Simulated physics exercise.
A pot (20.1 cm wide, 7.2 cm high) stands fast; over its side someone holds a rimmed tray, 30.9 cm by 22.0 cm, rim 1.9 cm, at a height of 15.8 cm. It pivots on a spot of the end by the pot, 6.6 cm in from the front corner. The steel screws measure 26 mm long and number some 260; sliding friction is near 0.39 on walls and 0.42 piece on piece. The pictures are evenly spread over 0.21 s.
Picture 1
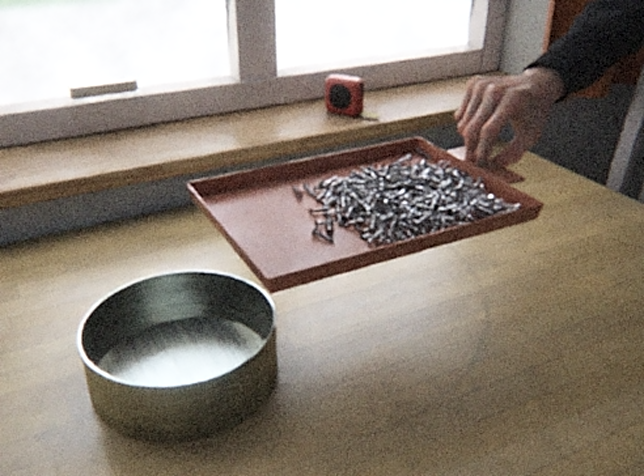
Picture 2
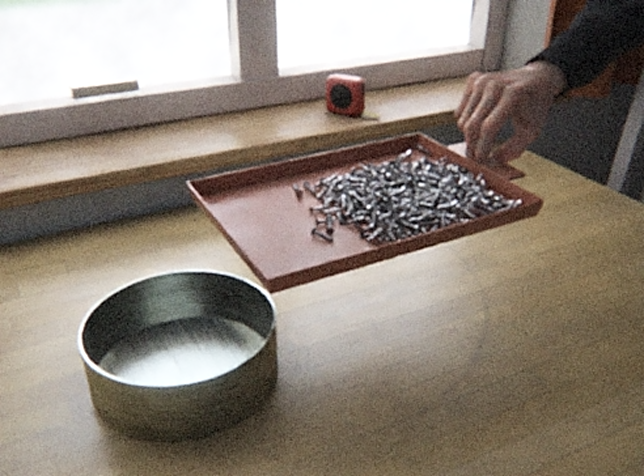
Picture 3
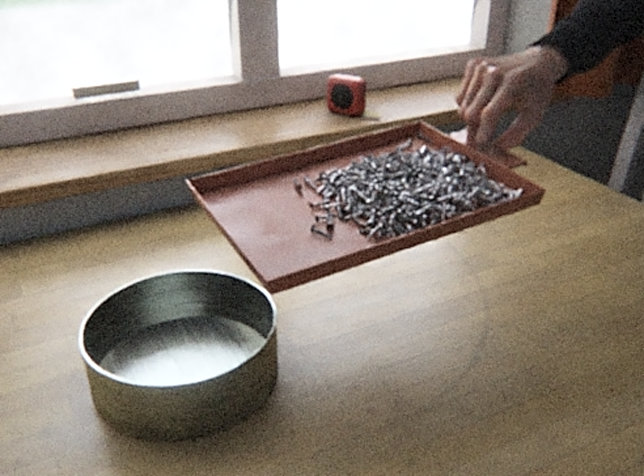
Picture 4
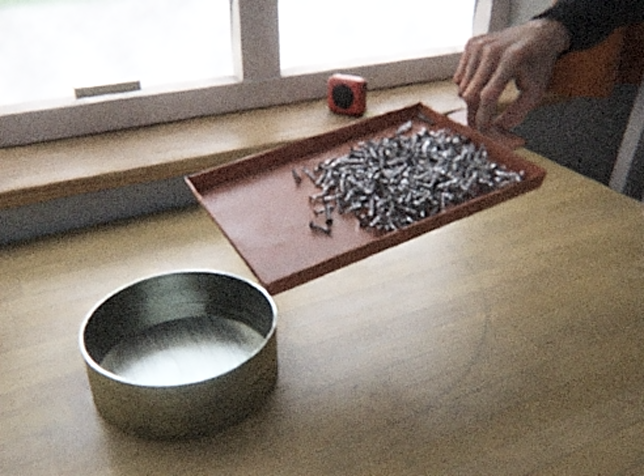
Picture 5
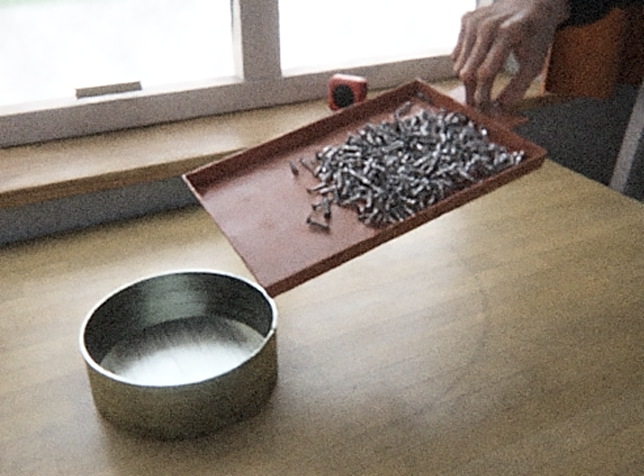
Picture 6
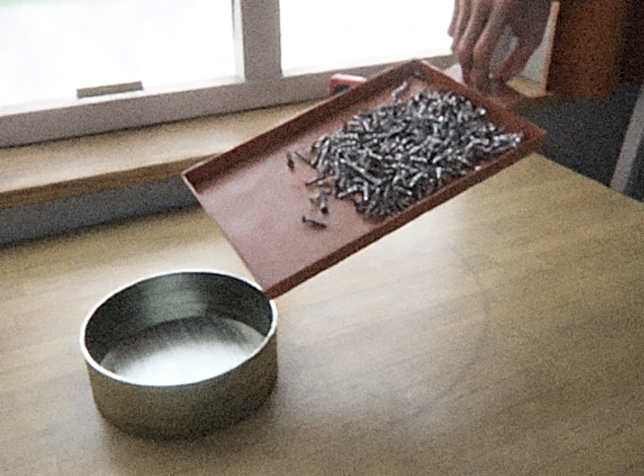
A hand in a dark sleeve grips the far right end of a rimmed reddish-brown tray above a wooden table by a window, seen from slightly above. Silvery screws lie heaped on the tray's right half, a round metal pot stands at lower left, and a red object sits on the sill. The hand raises its end, slowly then faster, tilting the tray toward the pot while a few screws at the heap's edge shift slightly.
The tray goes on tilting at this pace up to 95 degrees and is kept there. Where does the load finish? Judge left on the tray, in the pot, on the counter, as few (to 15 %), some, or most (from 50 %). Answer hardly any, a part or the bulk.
Left on the tray: Hardly any; in the pot: A part; on the counter: The bulk.
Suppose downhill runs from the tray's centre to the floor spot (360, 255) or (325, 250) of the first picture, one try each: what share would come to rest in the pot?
Some 0 and 5 per cent.
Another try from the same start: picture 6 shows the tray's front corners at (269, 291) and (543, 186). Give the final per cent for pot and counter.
Pot 0, counter 100.
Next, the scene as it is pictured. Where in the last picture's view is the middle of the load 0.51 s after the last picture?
Near (214, 317).
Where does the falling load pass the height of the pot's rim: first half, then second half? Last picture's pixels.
At about (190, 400), then at (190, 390).
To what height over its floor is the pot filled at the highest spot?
About 2.0 cm.
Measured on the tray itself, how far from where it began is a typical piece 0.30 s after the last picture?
About 8 cm.
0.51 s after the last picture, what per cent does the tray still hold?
Roughly 40 per cent.
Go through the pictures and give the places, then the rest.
Tray tilt 0 degrees, front corners at (270, 275) and (539, 203); middle of the pieces at (405, 197); pot at (179, 321), in the first frame.
Tray tilt 1 degrees, front corners at (270, 276) and (539, 199); middle of the pieces at (406, 194), in the second frame.
Tray tilt 4 degrees, front corners at (269, 277) and (541, 189), lowest corner left front; middle of the pieces at (406, 186), in the third frame.
Tray tilt 8 degrees, front corners at (268, 280) and (542, 171), lowest corner left front; middle of the pieces at (405, 174), in the fourth frame.
Tray tilt 14 degrees, front corners at (266, 284) and (542, 151), lowest corner left front; middle of the pieces at (403, 160), in the fifth frame.
Tray tilt 19 degrees, front corners at (265, 287) and (541, 132), lowest corner left front; middle of the pieces at (401, 147); pot at (181, 320), in the sixth frame.
Then, 0.30 s after the last picture, tilt 57 degrees; the tray holds 100 %, the pot 0 %.
Then, 0.51 s after the last picture, tilt 81 degrees; the tray holds 40 %, the pot 5 %.
Then, 0.82 s after the last picture, tilt 95 degrees; the tray holds 0 %, the pot 30 %.
In the end, tray 0 %, pot 30 %, counter 70 %.
